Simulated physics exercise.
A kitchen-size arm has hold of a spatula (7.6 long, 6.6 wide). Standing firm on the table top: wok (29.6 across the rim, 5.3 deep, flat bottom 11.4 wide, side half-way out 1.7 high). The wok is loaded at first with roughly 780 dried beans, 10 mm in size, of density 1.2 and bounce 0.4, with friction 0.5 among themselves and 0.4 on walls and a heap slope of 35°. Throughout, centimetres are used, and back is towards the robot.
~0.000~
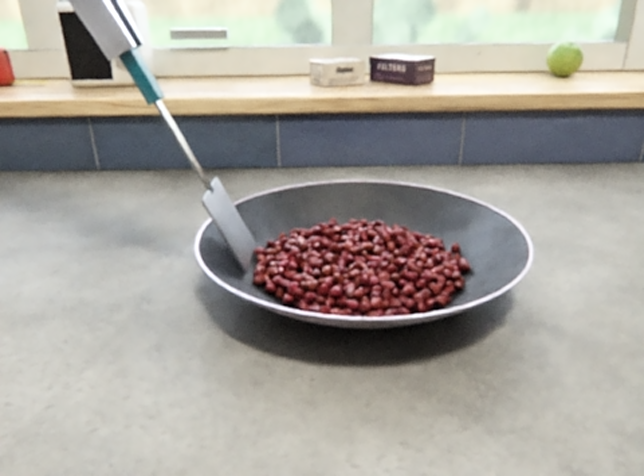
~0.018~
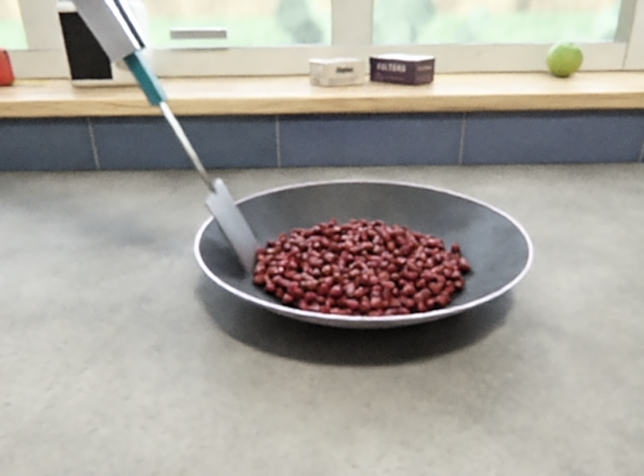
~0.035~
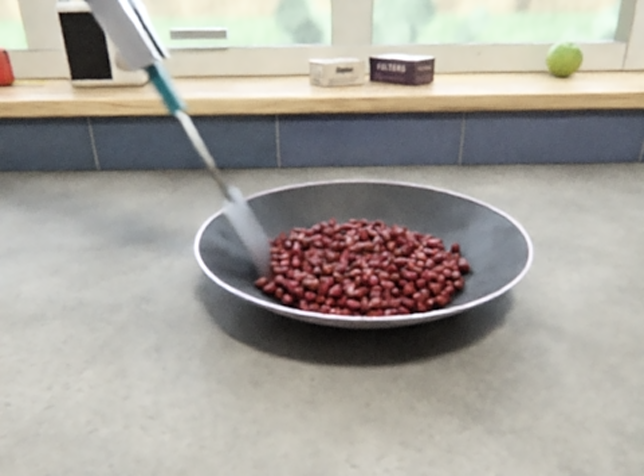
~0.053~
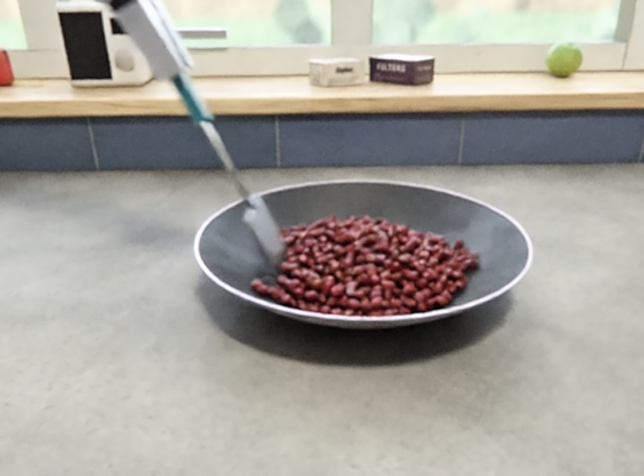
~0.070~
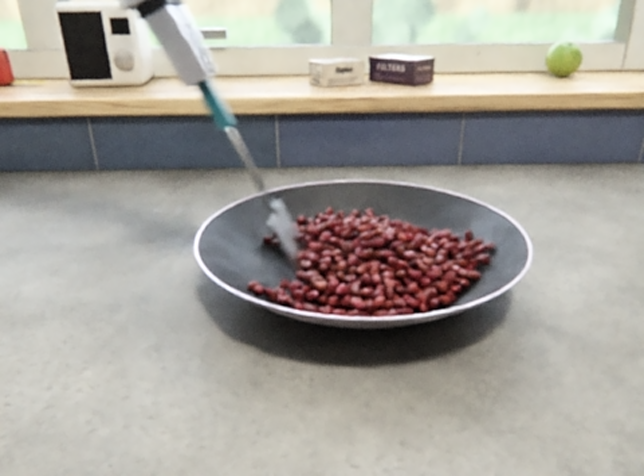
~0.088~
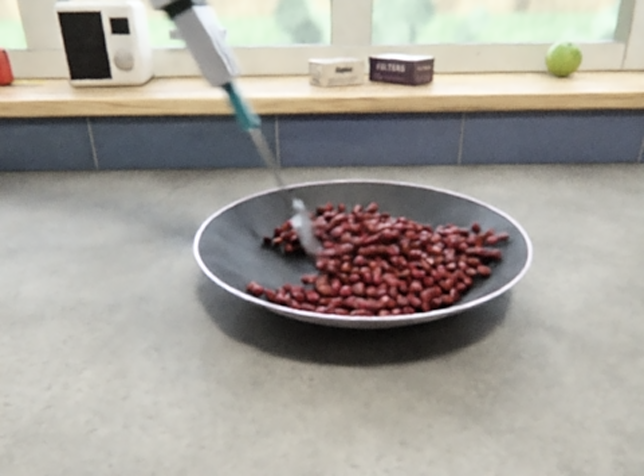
We see a robot arm holding a spatula at the left side of a dark wok of red beans on a grey counter; the blade moves right through the beans, pushing them rightward and baring some pan behind it.
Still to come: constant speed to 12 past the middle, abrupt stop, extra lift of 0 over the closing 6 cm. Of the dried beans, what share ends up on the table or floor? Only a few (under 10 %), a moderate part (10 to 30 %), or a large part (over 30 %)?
A large part.
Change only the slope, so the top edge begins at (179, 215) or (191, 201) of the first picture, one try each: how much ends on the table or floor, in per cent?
Around 35 per cent, then around 35 per cent.
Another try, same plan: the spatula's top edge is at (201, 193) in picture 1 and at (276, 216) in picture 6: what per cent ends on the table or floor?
It comes to something like 35 %, give or take.
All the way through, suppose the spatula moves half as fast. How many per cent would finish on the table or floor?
Then roughly 30 percent.
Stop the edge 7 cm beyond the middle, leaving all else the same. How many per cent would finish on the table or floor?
It would come to roughly 20 percent.
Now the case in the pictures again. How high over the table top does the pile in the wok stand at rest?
About 5.0 cm above the table.
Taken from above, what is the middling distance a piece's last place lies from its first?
I'd guess close to 5 centimetres.
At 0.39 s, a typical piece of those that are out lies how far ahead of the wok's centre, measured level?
The distance is around 28 cm.
After 0.13 s, sloping 65°, highest piece 8 above the table; 783 in the wok, 1 on the blade or in flight.
After 0.17 s, sloping 65°, highest piece 8 above the table; 777 in the wok, 7 on the blade or in flight.
After 0.39 s, sloping 65°, highest piece 7 above the table; 489 in the wok, 208 on the table or floor, 87 on the blade or in flight.
After 1.44 s, sloping 65°, highest piece 5 above the table; 489 in the wok, 295 on the table or floor.
At rest, 489 in the wok, 295 on the table or floor. That is 38 % on the table or floor.
